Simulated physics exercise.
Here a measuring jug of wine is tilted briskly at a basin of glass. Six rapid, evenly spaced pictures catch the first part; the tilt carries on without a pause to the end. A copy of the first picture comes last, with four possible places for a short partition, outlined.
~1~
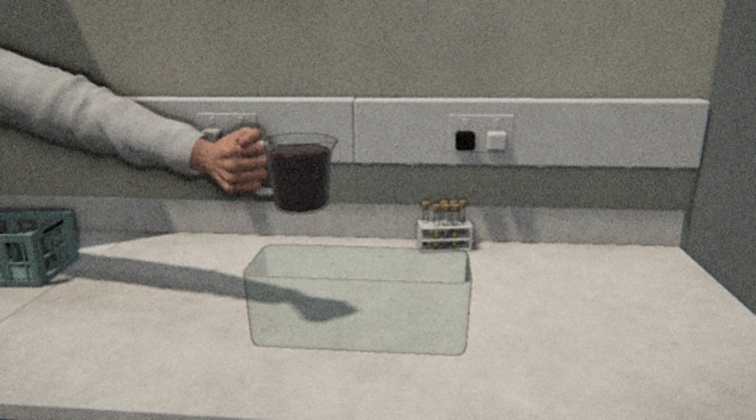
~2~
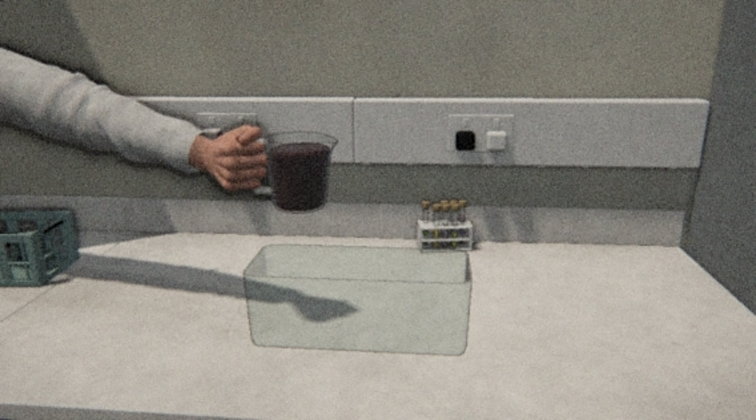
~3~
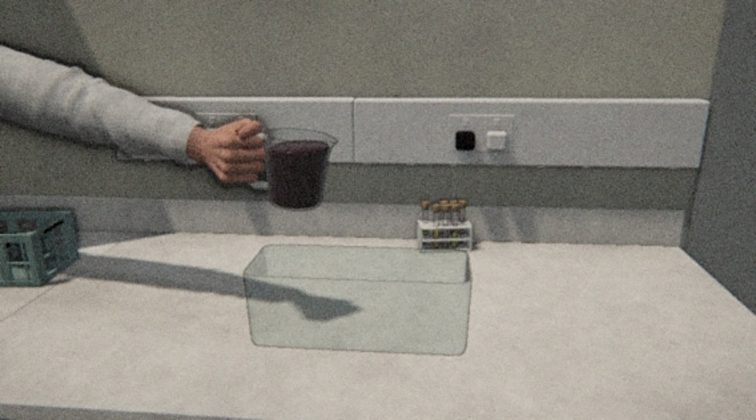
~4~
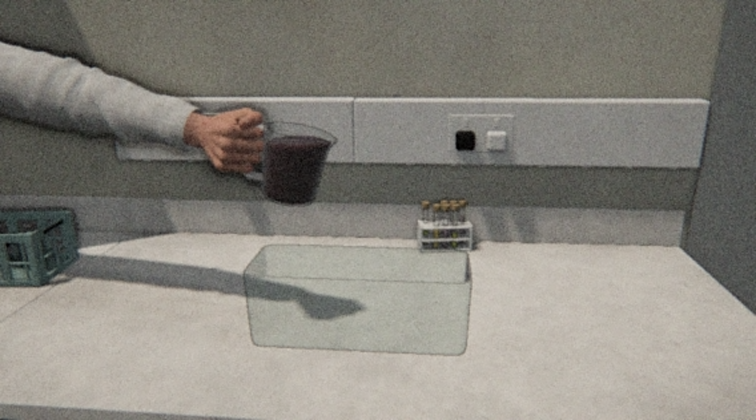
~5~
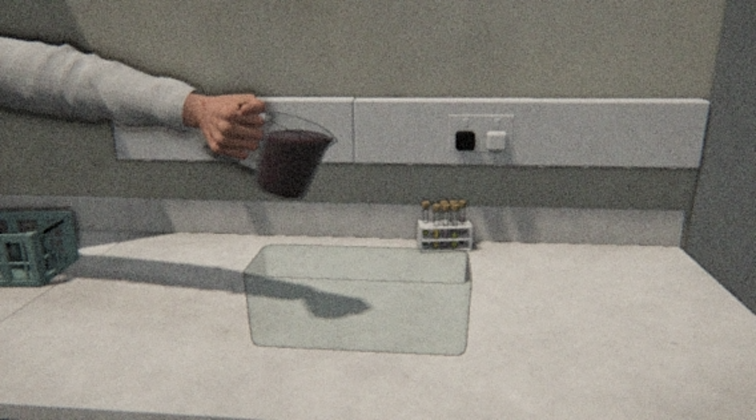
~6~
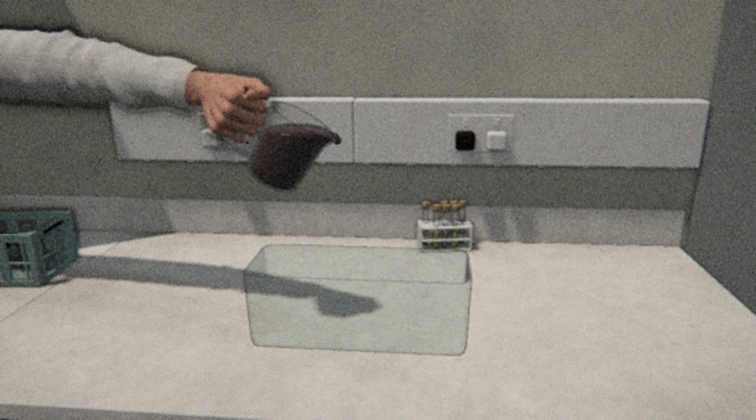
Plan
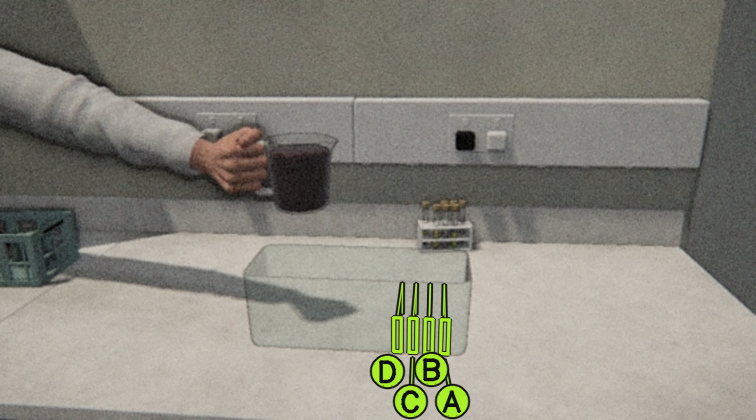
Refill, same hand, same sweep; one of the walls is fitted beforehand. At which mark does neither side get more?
Best: C.
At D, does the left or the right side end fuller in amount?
The right side.
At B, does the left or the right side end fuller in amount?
The left one.
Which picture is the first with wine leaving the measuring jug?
Picture 6.
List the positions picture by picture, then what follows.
In the first picture, upright, lip at (337, 141); basin from (252, 343) to (467, 353); nothing has left yet.
In the second picture, upright, lip at (337, 141); nothing has left yet.
In the third picture, tipped about 5°, lip at (337, 141); nothing has left yet.
In the fourth picture, tipped about 12°, lip at (337, 141); nothing has left yet.
In the fifth picture, tipped about 20°, lip at (336, 141); nothing has left yet.
In the sixth picture, tipped about 30°, lip at (336, 141); wine is over the lip, down to (336, 141).
In lime, A at (444, 359); B at (428, 358); C at (412, 358); D at (397, 357).
For slot A, about 93 % ends left of the wall and 3 % right of it; 4 % is lost outside.
For slot B, about 89 % ends left of the wall and 8 % right of it; 3 % is lost outside.
For slot C, about 46 % ends left of the wall and 52 % right of it; 3 % is lost outside.
For slot D, about 11 % ends left of the wall and 87 % right of it.
